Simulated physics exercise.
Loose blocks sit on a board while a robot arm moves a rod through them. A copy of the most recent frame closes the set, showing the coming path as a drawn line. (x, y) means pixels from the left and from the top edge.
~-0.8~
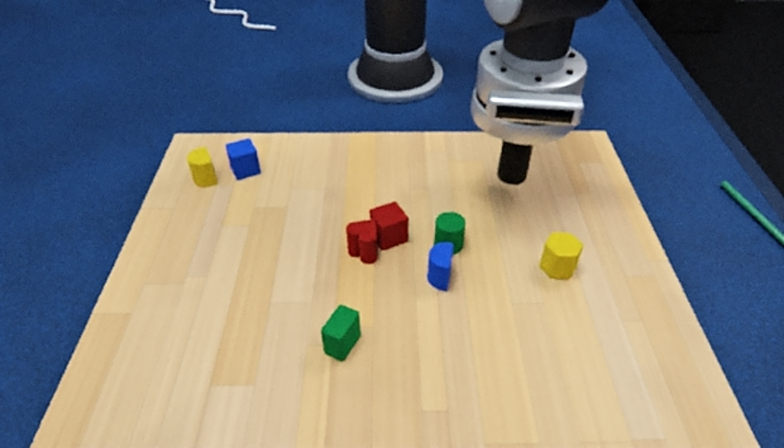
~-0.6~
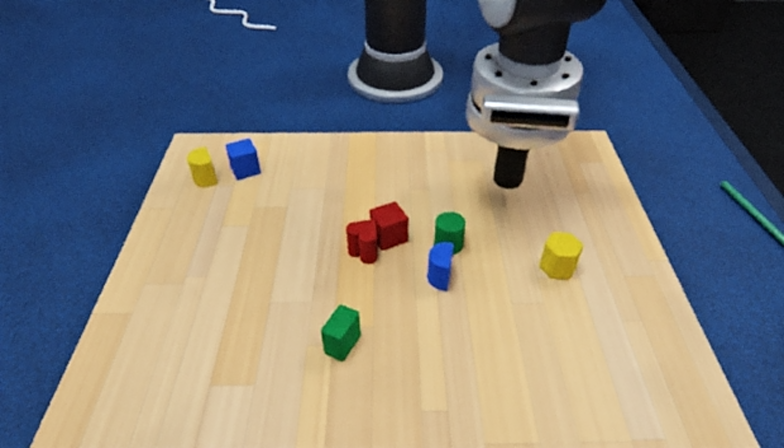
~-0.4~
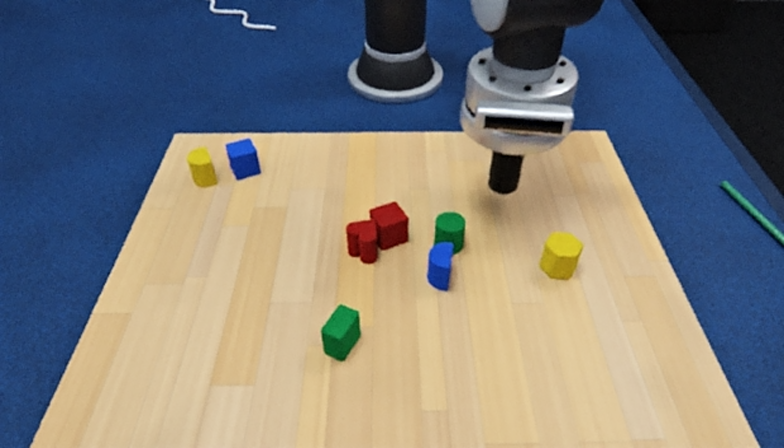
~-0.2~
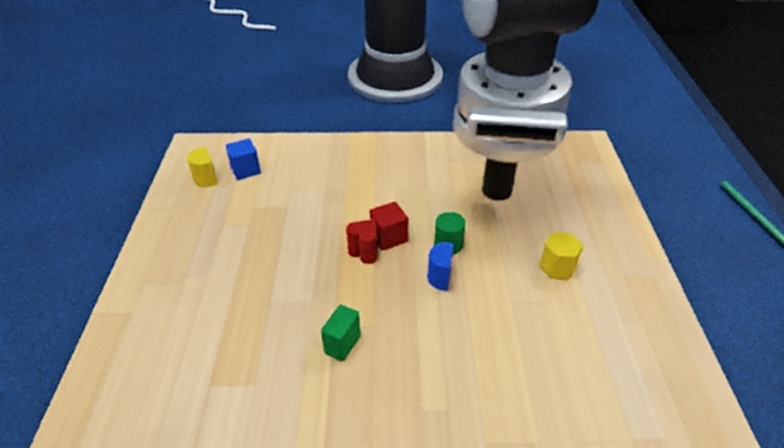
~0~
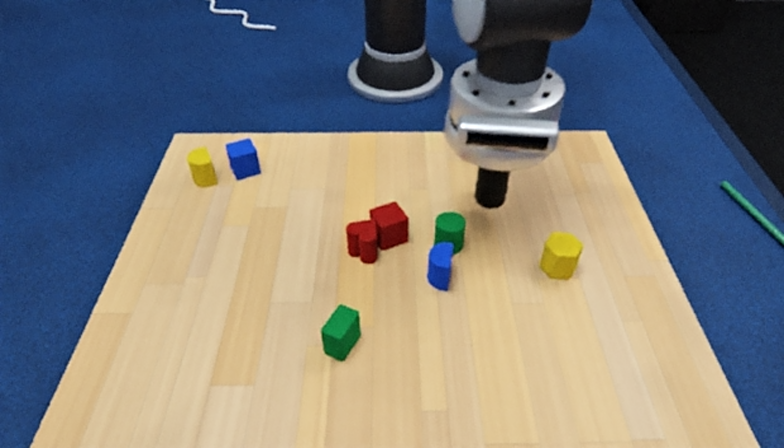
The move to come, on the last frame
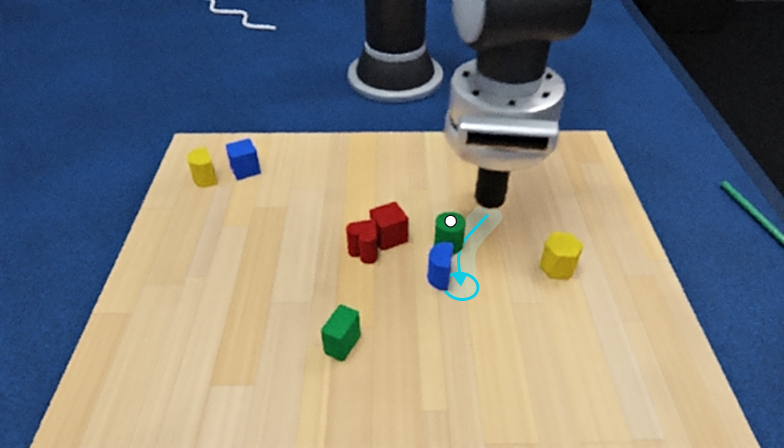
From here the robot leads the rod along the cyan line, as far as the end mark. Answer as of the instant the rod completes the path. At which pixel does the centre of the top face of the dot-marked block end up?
Most likely (428, 236).
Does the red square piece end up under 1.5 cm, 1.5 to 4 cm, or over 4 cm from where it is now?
My prediction: Under 1.5 cm.
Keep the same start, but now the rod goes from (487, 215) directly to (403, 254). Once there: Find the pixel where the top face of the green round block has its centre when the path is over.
It will likely be found at (420, 251).
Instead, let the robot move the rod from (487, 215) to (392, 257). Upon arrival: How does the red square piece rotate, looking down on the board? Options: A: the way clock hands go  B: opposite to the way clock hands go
Choice A: The way clock hands go.
Drawn move, from (487, 215) over (469, 235) and (459, 258) to (461, 286); the dot is on the green round block.
What follows on the original path. One third of the way, rod at (471, 219); green round block at (447, 223).
Two thirds of the way, rod at (460, 243); blue half-round block at (440, 258), turned 15° anticlockwise; green round block at (429, 236).
At the end, rod at (463, 270); red square piece still; blue half-round block at (436, 263); green round block at (428, 236).
